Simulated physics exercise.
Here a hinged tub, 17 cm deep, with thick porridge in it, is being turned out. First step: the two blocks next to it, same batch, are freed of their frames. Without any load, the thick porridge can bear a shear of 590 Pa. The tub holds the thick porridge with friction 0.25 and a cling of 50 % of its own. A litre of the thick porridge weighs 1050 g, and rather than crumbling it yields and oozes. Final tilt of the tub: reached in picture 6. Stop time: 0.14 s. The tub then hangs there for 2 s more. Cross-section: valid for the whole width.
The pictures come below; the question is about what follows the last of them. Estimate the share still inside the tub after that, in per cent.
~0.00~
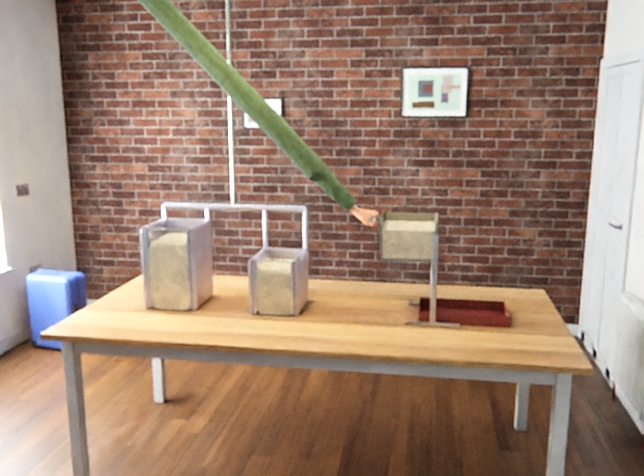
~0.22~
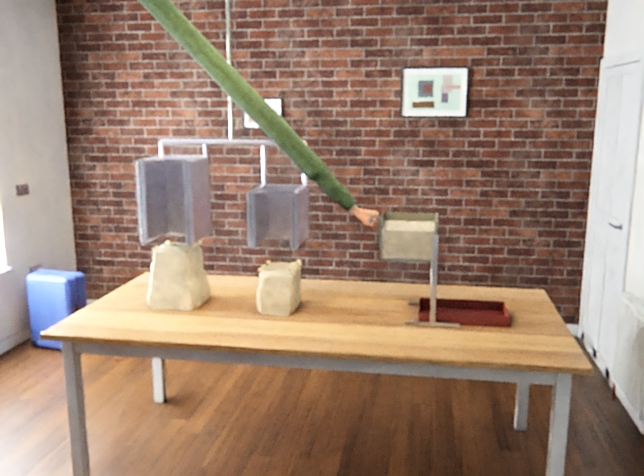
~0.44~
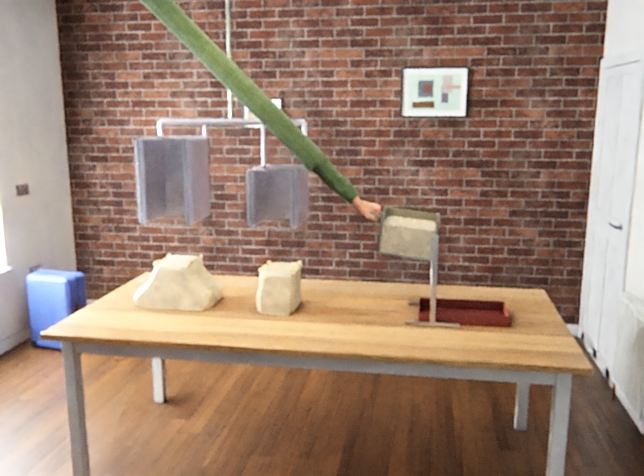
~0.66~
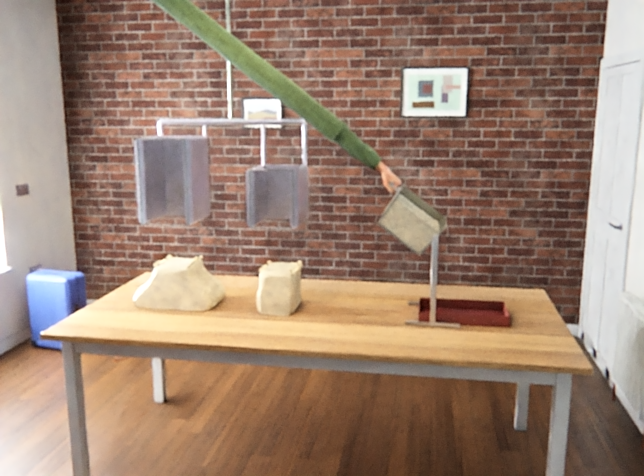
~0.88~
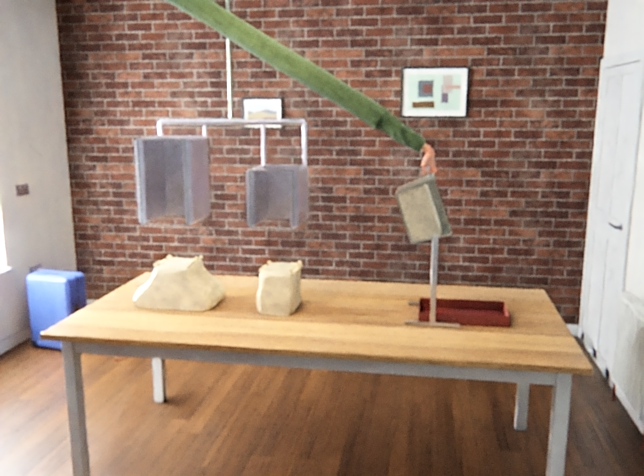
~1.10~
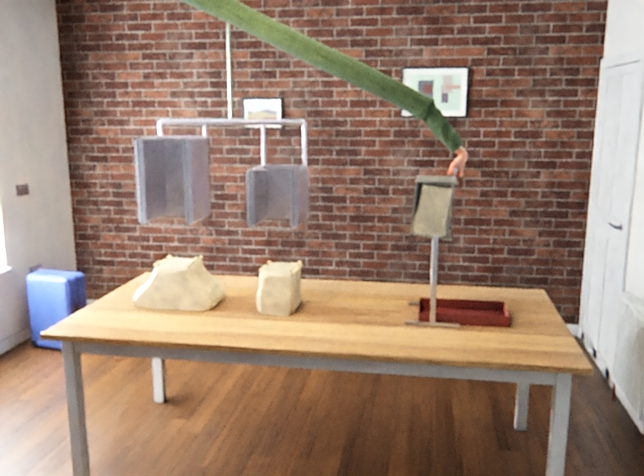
I would say about 41 per cent.
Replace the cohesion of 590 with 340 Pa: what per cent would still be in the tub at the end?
30 %.
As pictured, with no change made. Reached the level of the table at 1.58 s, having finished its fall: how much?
Near 0 %.
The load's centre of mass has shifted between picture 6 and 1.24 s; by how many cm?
Roughly 4 cm.
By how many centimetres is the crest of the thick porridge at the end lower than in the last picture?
14 cm.
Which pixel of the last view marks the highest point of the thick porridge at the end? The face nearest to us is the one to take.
Looking at the last picture, I'd put it at about (430, 217).
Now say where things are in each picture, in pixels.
In the first frame, handle-side rim at (381, 221), tilt 0 degrees; top of the thick porridge at (424, 231); blocks stand 34 cm, 22 cm (left to right).
In the second frame, handle-side rim at (381, 221), tilt 0 degrees; top of the thick porridge at (424, 231); blocks stand 29 cm, 21 cm (left to right).
In the third frame, handle-side rim at (383, 215), tilt 6 degrees; top of the thick porridge at (386, 224); blocks stand 22 cm, 21 cm (left to right).
In the fourth frame, handle-side rim at (402, 192), tilt 37 degrees; top of the thick porridge at (398, 201); blocks stand 22 cm, 21 cm (left to right).
In the fifth frame, handle-side rim at (434, 181), tilt 71 degrees; top of the thick porridge at (426, 186); blocks stand 22 cm, 21 cm (left to right).
In the sixth frame, handle-side rim at (457, 185), tilt 94 degrees; top of the thick porridge at (426, 186); blocks stand 22 cm, 21 cm (left to right).
After 1.24 s, the tub is at 94 degrees and holds 93 %.
After 1.41 s, the tub is at 94 degrees and holds 55 %.
After 1.58 s, the tub is at 94 degrees and holds 41 %.
After 1.75 s, the tub is at 94 degrees and holds 41 %.
After 3.10 s, at the end, the tub is at 94 degrees and holds 41 %.
